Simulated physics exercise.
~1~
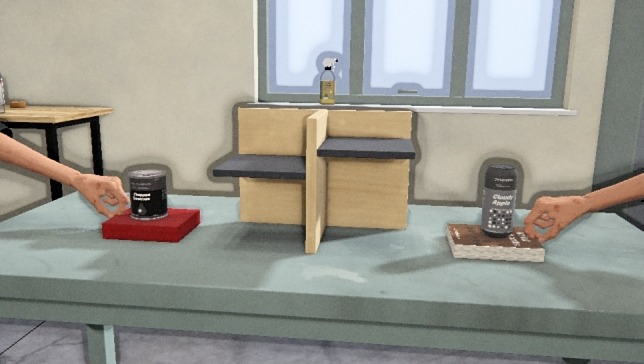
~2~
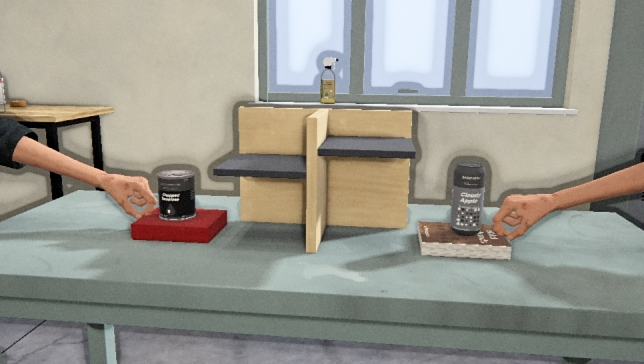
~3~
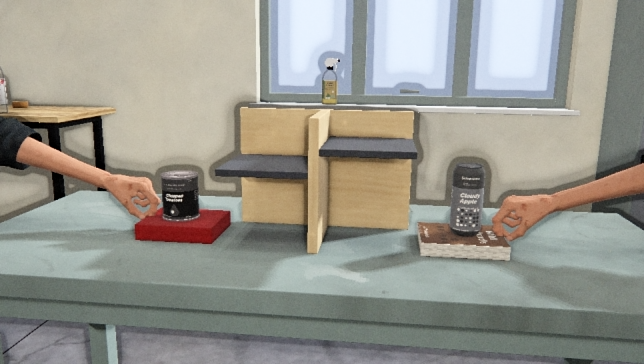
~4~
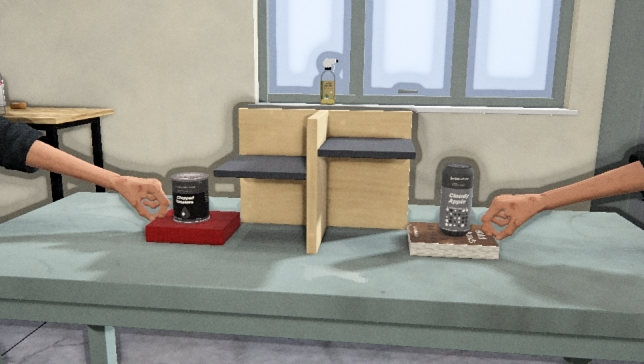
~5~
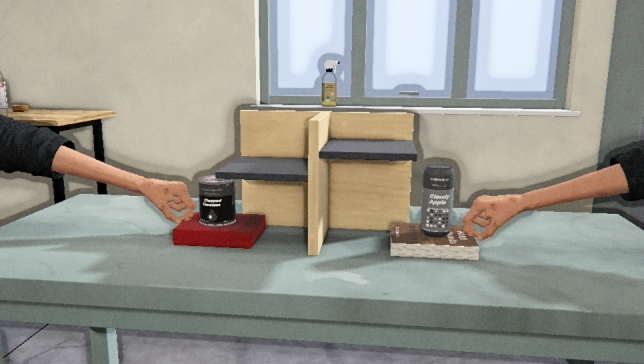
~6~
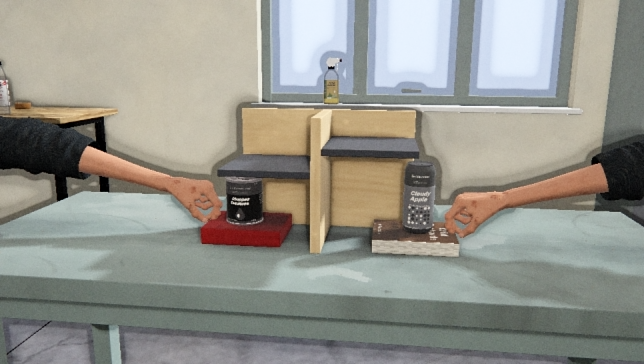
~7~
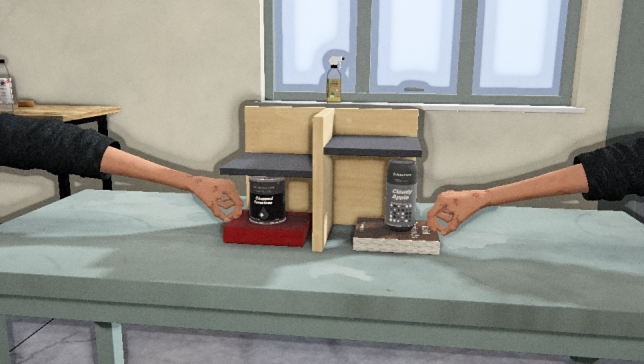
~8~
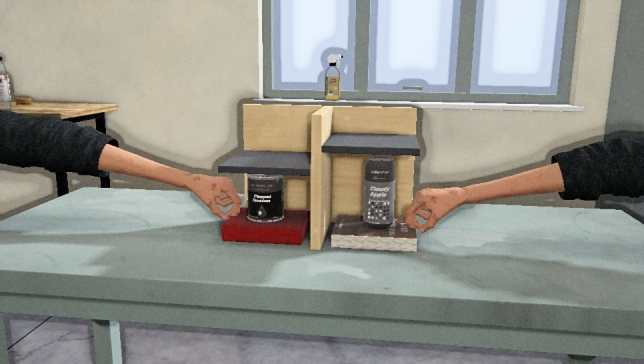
A red board carrying a black pot and a brown book carrying a grey can were pushed by two hands from opposite sides toward a wooden rack, paused briefly, then slid in beneath its dark shelves with both containers still upright.
